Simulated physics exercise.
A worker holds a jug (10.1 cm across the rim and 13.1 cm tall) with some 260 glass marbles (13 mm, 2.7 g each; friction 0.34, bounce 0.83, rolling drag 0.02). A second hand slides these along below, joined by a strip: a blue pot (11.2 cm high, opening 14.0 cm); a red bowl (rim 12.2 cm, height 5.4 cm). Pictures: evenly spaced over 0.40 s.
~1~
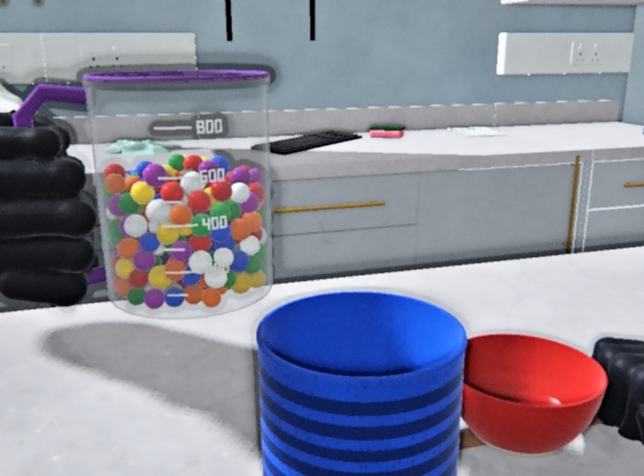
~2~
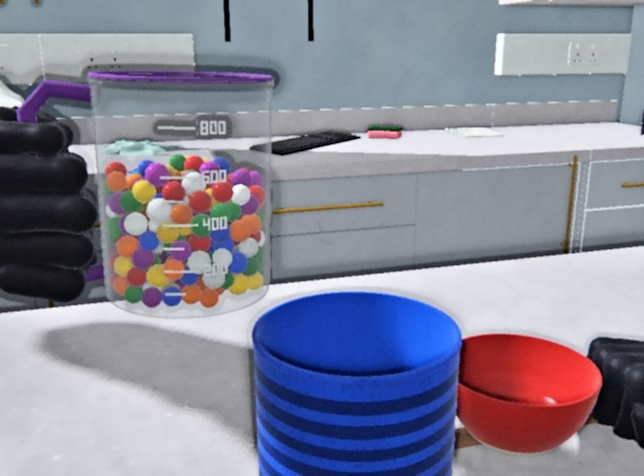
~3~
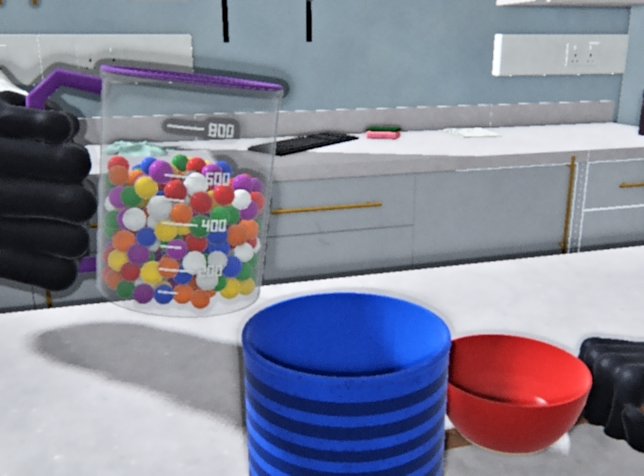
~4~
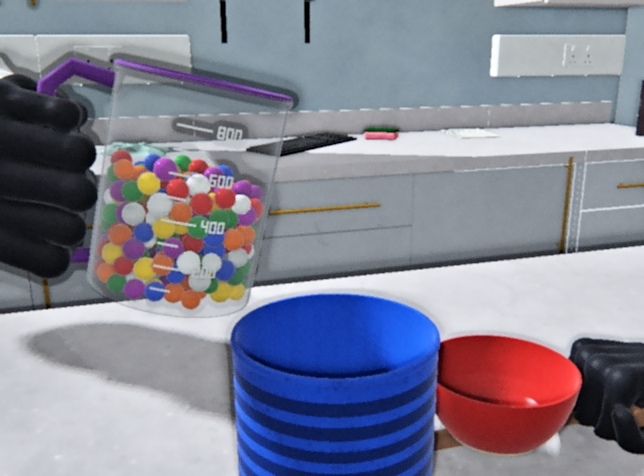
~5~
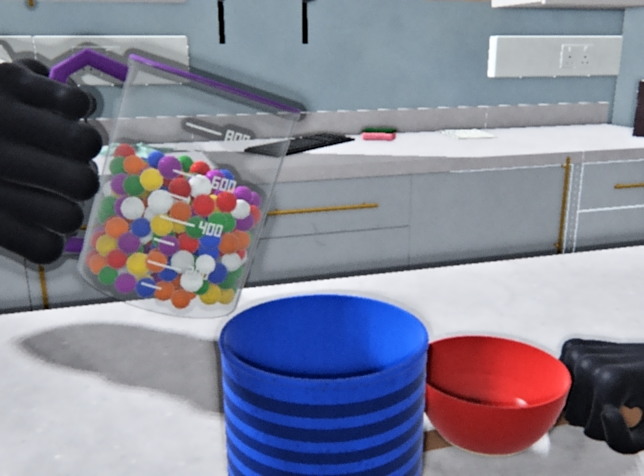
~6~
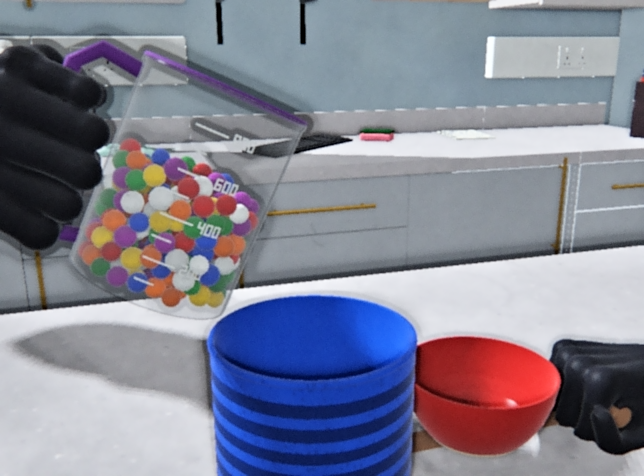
At first, a black-gloved hand holds a clear jug of colourful marbles upright at the left, behind a striped blue pot and a red bowl on the counter. The jug then tilts steadily to the right, its marbles shifting inside, while the pot and bowl slide slightly left together.
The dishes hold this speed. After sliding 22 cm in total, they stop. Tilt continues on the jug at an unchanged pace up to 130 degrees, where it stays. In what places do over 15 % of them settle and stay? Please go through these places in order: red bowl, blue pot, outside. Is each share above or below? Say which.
Shares - red bowl: Above, blue pot: Below, outside: Below.
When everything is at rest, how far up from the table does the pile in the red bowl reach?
It ends up near 7.0 cm high.
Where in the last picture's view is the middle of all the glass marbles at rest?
About (258, 430).
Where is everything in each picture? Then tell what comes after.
Jug at (181, 119); tilt 0 degrees; dishes slid 0.0 cm; lip at (264, 75); top of the load at (204, 167); blue pot at (361, 328); red bowl at (523, 366), in the first frame.
Jug at (184, 120); tilt 2 degrees; dishes slid 0.3 cm; lip at (268, 79); top of the load at (220, 168), in the second frame.
Jug at (192, 120); tilt 7 degrees; dishes slid 1.1 cm; low side right; lip at (278, 88); top of the load at (197, 167), in the third frame.
Jug at (200, 120); tilt 13 degrees; dishes slid 1.8 cm; low side right; lip at (287, 99); top of the load at (199, 169), in the fourth frame.
Jug at (207, 121); tilt 19 degrees; dishes slid 2.6 cm; low side right; lip at (295, 111); top of the load at (134, 165), in the fifth frame.
Jug at (215, 123); tilt 25 degrees; dishes slid 3.4 cm; low side right; lip at (301, 123); top of the load at (123, 161); blue pot at (313, 332); red bowl at (479, 368), in the sixth frame.
Then, 0.70 s after the last picture, tilt 77 degrees; jug 100 %; middle of all pieces on or above the table near (156, 210).
Then, 1.28 s after the last picture, tilt 120 degrees; jug 50 %, red bowl 35 %, in the air 15 %; middle of all pieces on or above the table near (265, 316).
Then, 1.82 s after the last picture, tilt 130 degrees; outside 10 %, red bowl 90 %; middle of all pieces on or above the table near (286, 426).
Then, 2.33 s after the last picture, tilt 130 degrees; outside 10 %, red bowl 90 %; middle of all pieces on or above the table near (280, 429).
In the end, outside 10 %, blue pot 0 %, jug 0 %, red bowl 90 %.
